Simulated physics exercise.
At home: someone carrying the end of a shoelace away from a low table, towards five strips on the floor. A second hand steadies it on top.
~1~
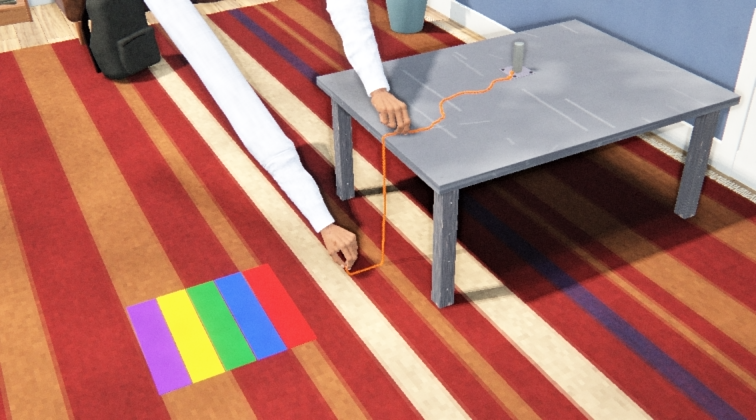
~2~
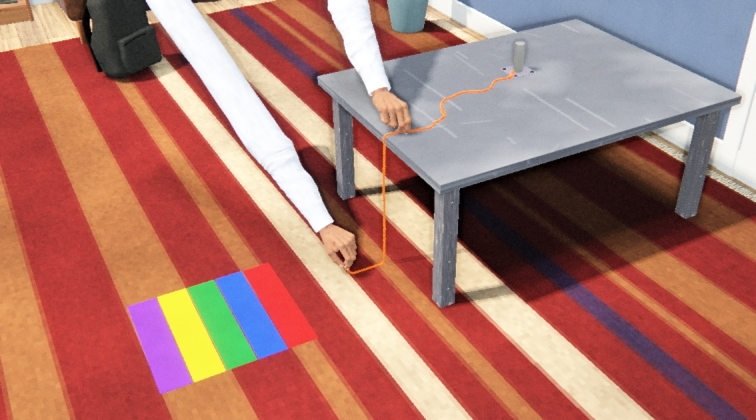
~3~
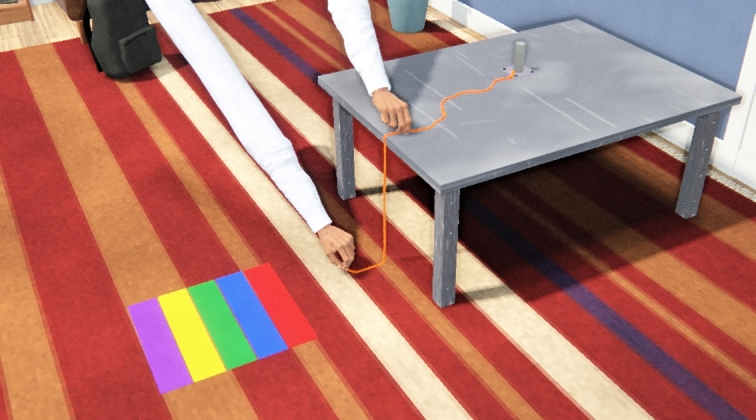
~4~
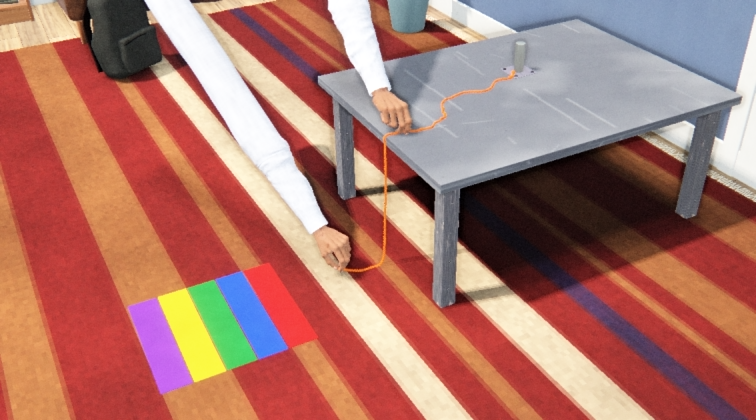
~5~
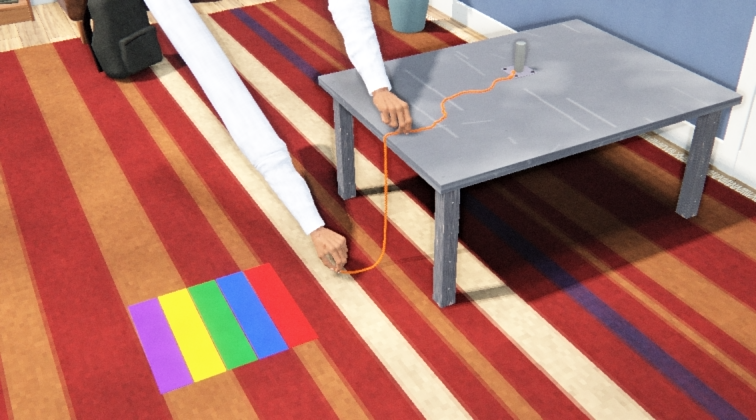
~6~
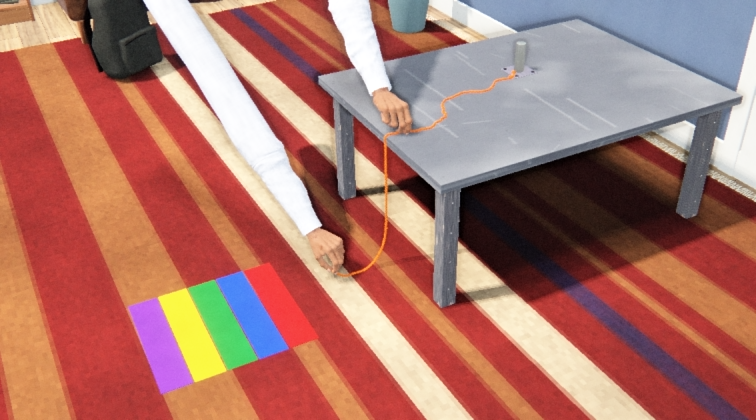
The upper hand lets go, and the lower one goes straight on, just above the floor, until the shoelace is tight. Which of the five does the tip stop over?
Over green.
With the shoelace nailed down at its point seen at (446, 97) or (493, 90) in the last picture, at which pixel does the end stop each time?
About (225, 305) and (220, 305).
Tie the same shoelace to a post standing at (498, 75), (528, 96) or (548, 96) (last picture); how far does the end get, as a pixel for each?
Try by try, around (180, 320), (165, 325) and (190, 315).
Soon after, end near (264, 293); over red.
Then, end near (230, 304); over green.
At full stretch, end near (209, 311); over green. The end stops over the green strip.
